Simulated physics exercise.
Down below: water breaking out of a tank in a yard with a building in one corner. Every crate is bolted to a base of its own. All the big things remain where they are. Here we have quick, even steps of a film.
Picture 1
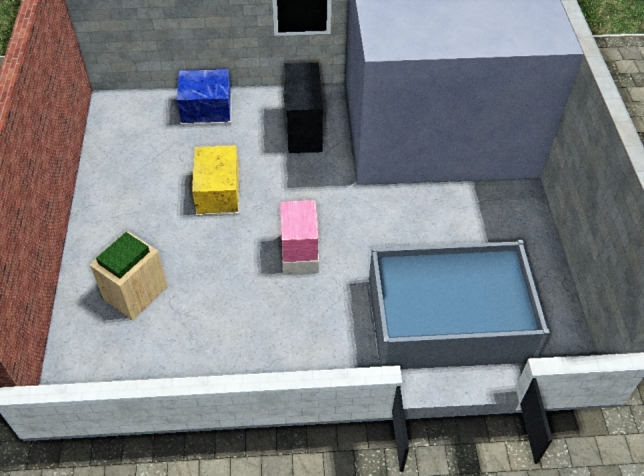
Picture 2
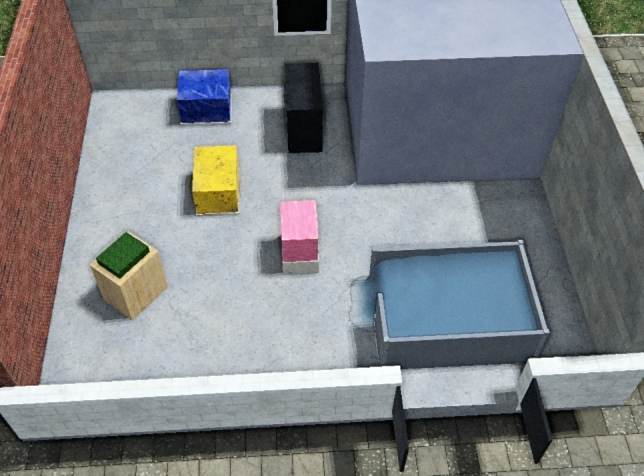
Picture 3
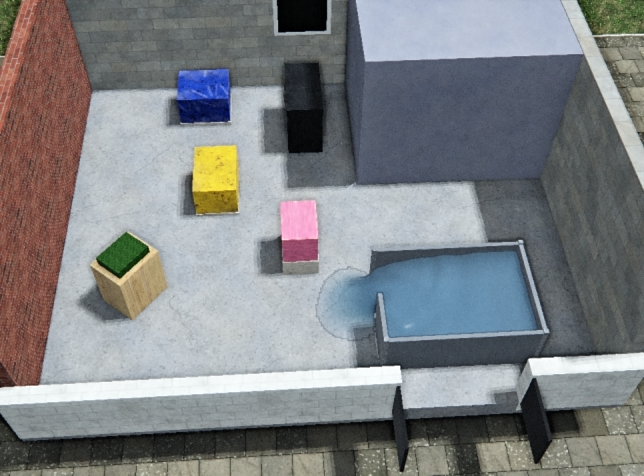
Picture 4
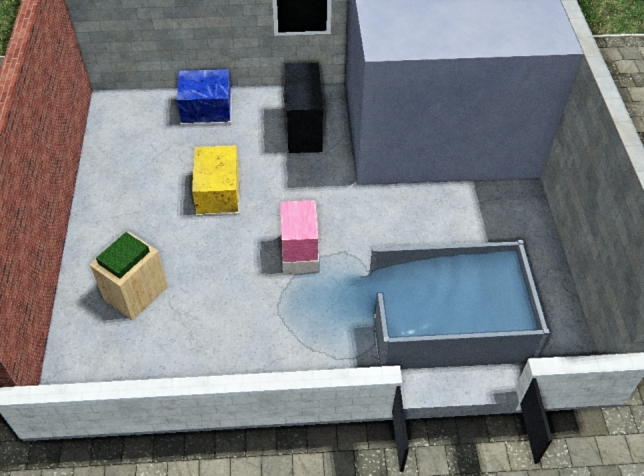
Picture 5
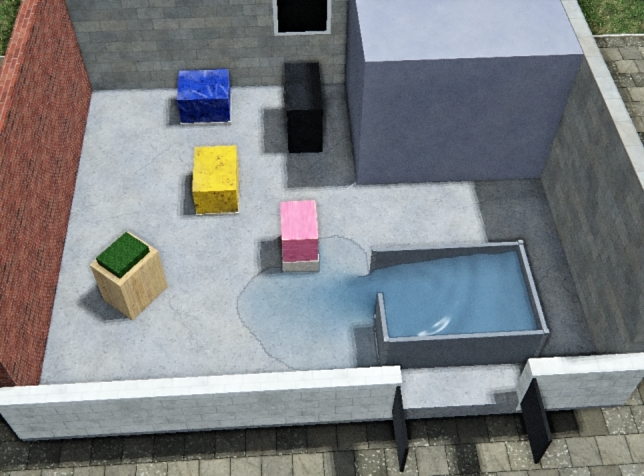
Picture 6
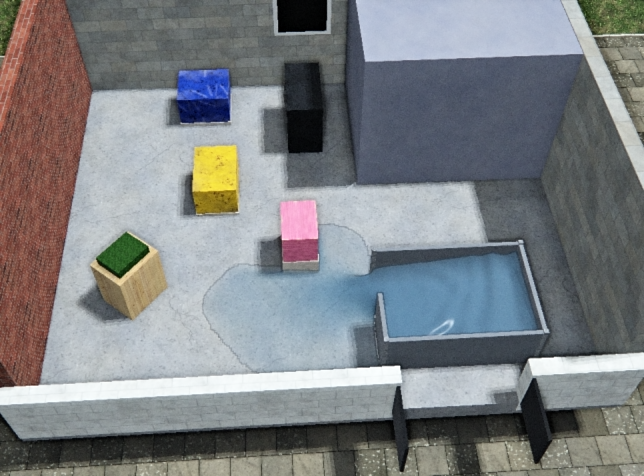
Walled yard with coloured blocks and a corner building, water breaking out of a tank's left side and spreading leftward past the pink block.
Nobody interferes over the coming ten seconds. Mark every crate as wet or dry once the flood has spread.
Blue crate: Wet, yellow crate: Wet, pink crate: Dry.
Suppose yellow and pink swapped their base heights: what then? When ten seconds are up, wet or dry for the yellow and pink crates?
Yellow crate: Untouched, pink crate: Flooded.
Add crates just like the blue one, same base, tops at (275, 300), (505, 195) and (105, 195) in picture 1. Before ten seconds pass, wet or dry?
Gets flooded, stays clear, gets flooded.
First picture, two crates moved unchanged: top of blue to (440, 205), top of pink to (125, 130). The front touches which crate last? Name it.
I would go with the one in blue.
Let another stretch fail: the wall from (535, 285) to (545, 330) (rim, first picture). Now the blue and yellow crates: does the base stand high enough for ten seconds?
Observed: Blue crate stays clear; yellow crate is doused.
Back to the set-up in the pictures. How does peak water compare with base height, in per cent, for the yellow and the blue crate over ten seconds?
In order: 210% and 200%.
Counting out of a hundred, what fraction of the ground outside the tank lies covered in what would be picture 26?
I'd say close to 55 per cent.
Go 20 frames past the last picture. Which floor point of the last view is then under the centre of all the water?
Near (298, 303).
A moment on, water covers 30 % of the floor; the blue crate not reached, the yellow crate not reached, the pink crate water round its plinth.
Next, water covers 40 % of the floor; the blue crate not reached, the yellow crate water round its plinth, the pink crate water round its plinth.
Then, water covers 55 % of the floor; the blue crate water round its plinth, the yellow crate water round its plinth, the pink crate water round its plinth.
Later, water covers 70 % of the floor; the blue crate water round its plinth, the yellow crate water round its plinth, the pink crate water round its plinth.
In the end, water covers 90 % of the floor; the blue crate was topped, the yellow crate was topped, the pink crate stayed above the water.
